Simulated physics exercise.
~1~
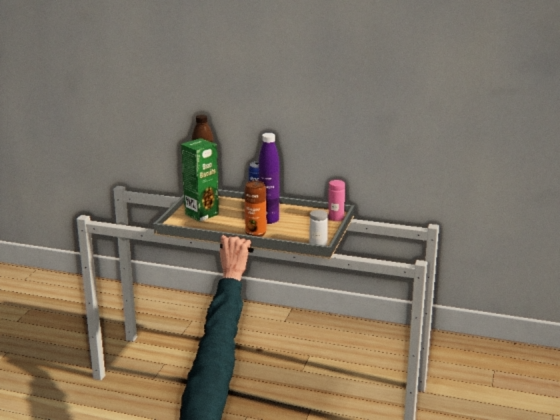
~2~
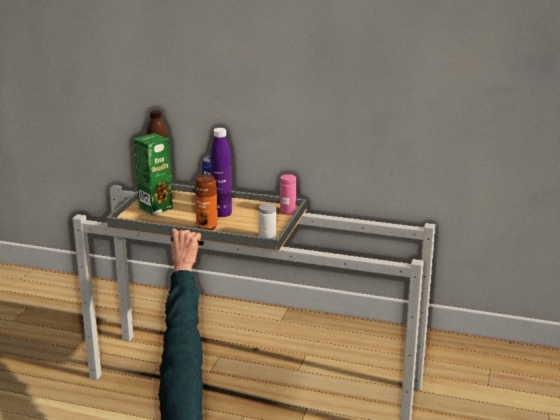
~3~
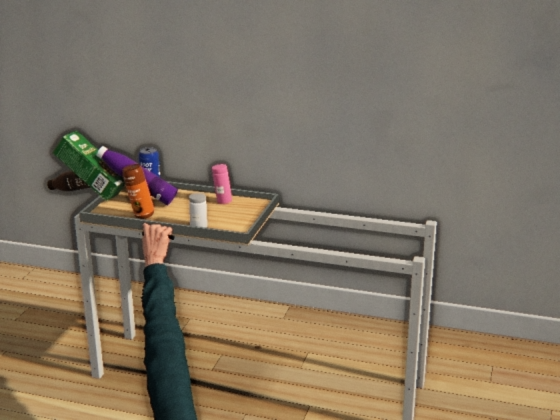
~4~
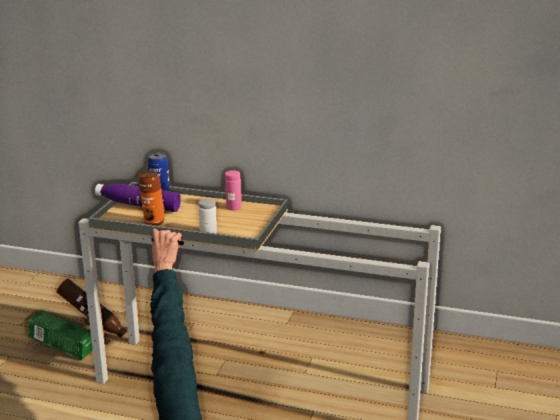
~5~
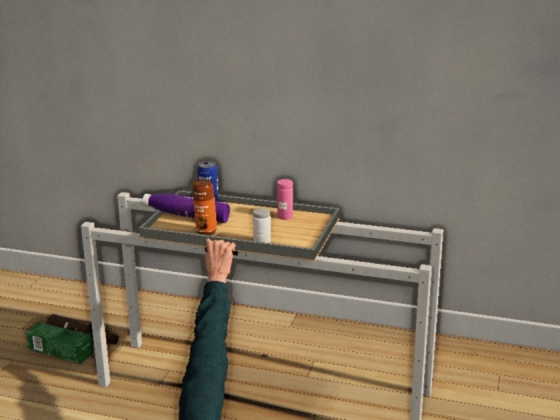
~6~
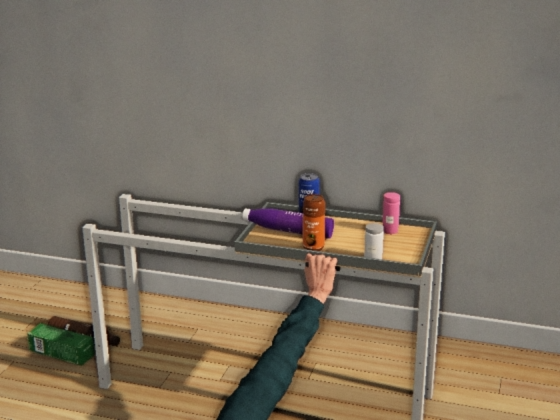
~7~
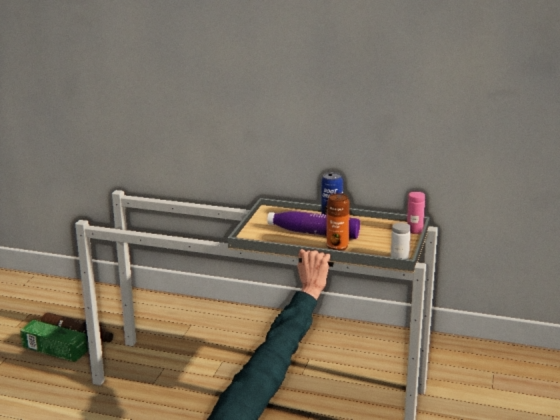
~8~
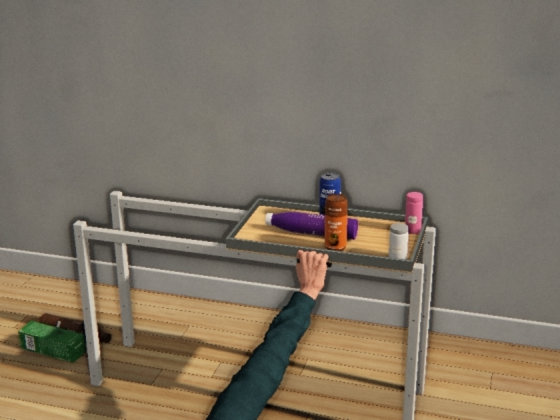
A hand in a dark green sleeve grips the front of a shallow railed tray on a pale metal frame, seen from the front and slightly above, against a grey wall and wooden floor. The tray holds a green carton and brown bottle at the left, purple, blue and orange containers mid-tray, and white and pink ones at the right. The hand shoves it left; the carton and brown bottle tip over the rail and drop to the floor, while the purple bottle topples. Pushed right, the tray stops at the far end, the purple bottle lying among four upright containers.
